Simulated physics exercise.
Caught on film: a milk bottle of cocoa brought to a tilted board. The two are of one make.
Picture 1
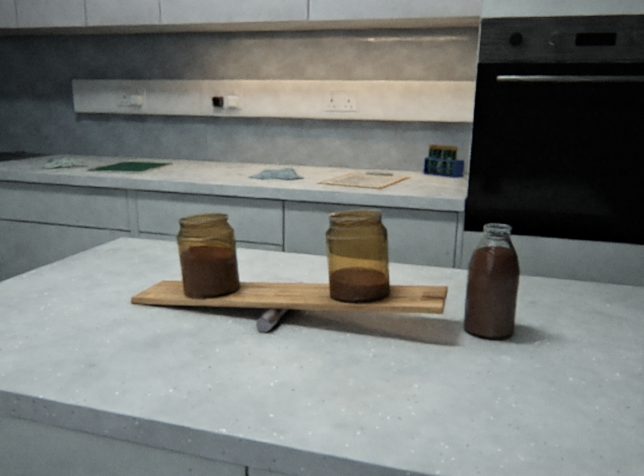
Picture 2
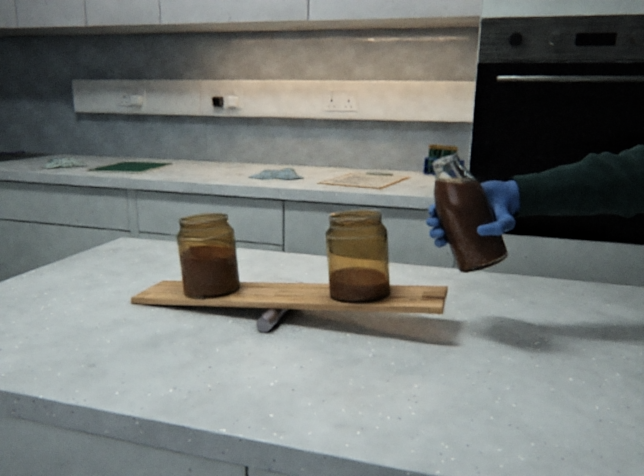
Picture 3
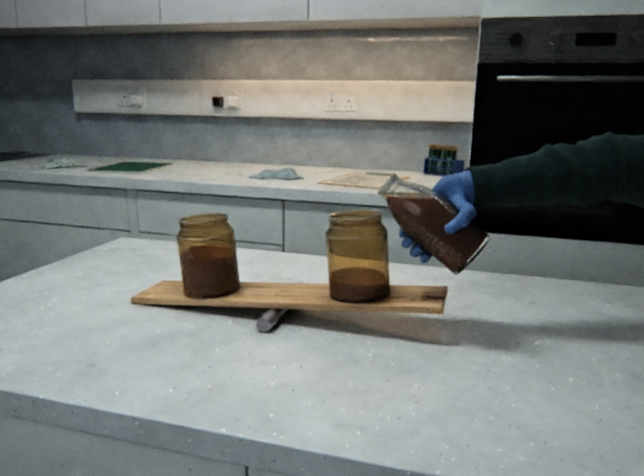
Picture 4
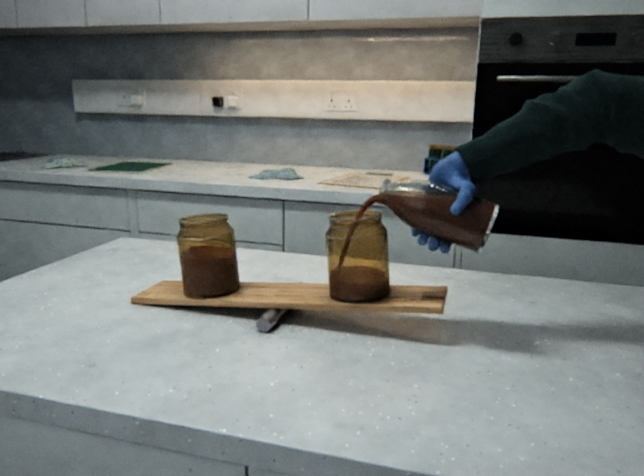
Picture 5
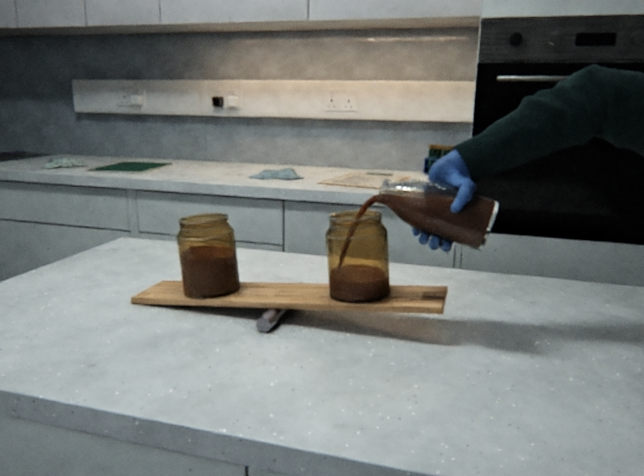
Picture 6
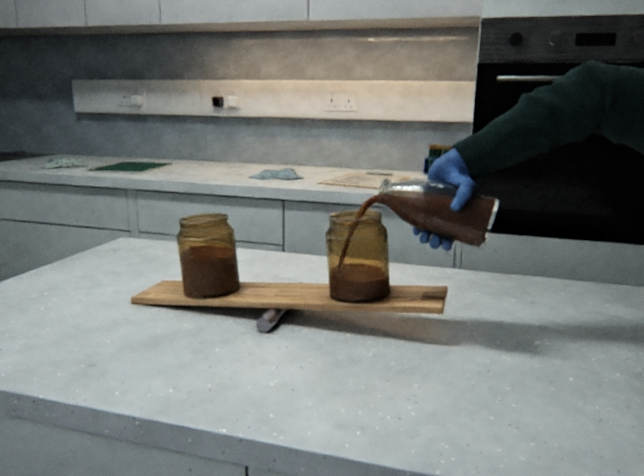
A blue-gloved hand lifting a milk bottle of cocoa, tilting it and pouring into the right jar on a tilted wooden board.
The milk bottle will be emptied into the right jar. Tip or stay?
It tips the other way.
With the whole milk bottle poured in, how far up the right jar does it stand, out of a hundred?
Close to 75 %.
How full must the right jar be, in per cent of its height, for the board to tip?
I make it 50 per cent.
Next, the right jar is about half full; the board leans as before.
After that, the right jar is about two thirds full; the board has swung over, and that end is down.
Finally, the right jar is about three quarters full; the board has swung over, and that end is down.
